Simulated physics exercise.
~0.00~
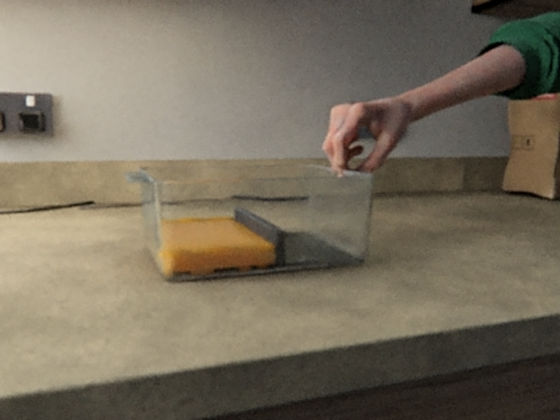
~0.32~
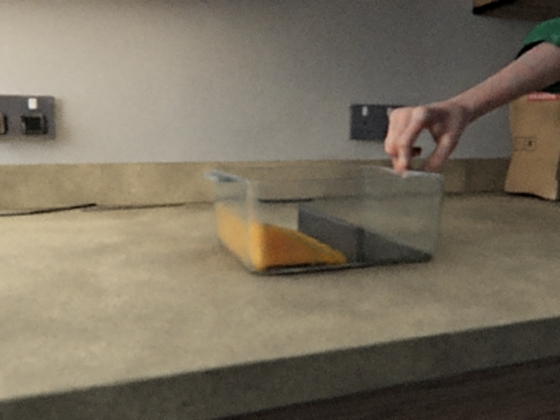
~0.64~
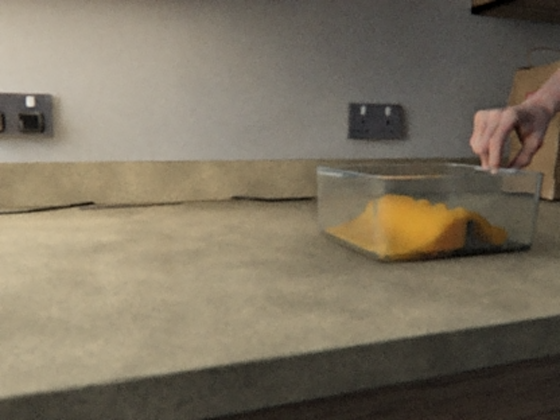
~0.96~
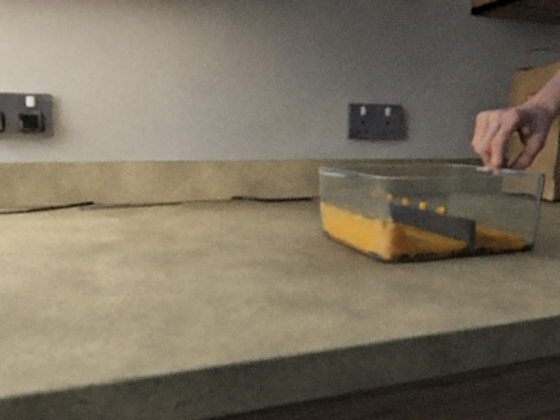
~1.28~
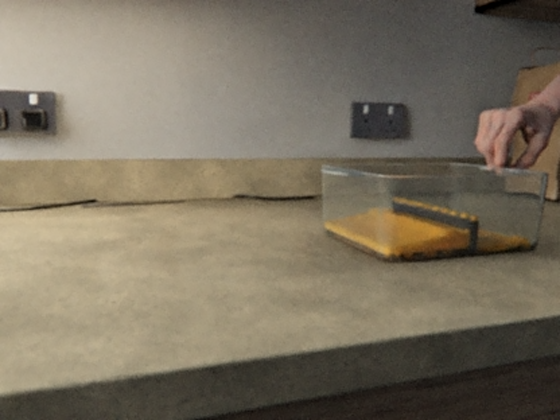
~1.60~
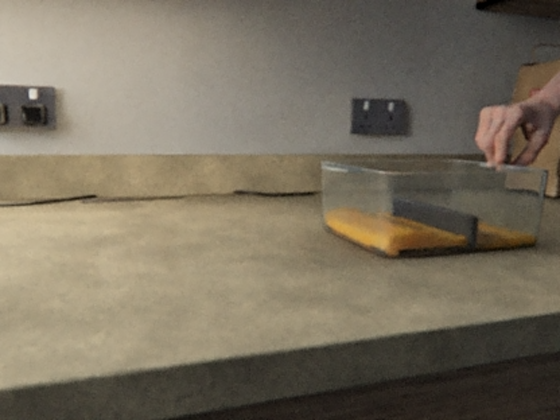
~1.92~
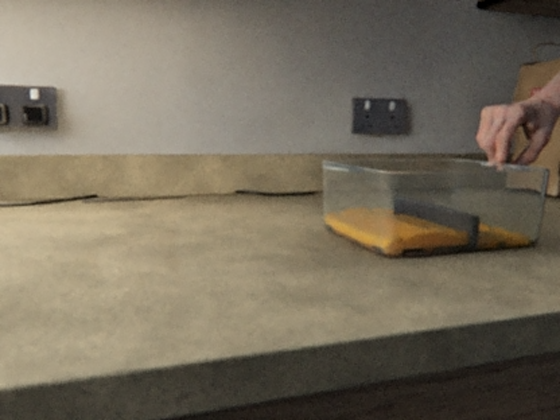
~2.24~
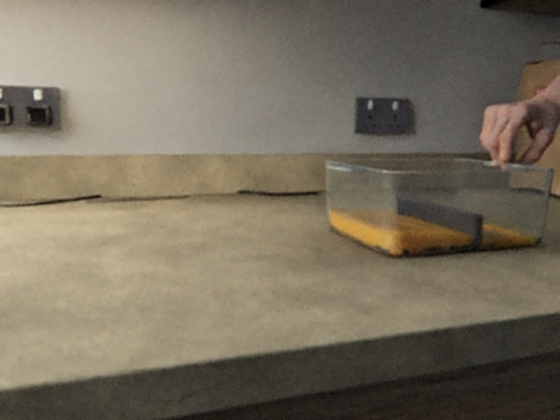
A hand from a green sleeve grips the rim of a clear box on a beige kitchen counter, seen from the front at a slightly swaying, near-level view. Orange juice fills the left side of a dark divider, with dark sockets on the grey wall and a brown paper bag at right. The hand pulls the box a long way to the right, and the juice piles up toward the left. As the box stops, juice surges over the divider into the right side and splashes back. It settles in both sides, with more left of the divider, the hand still holding the rim.
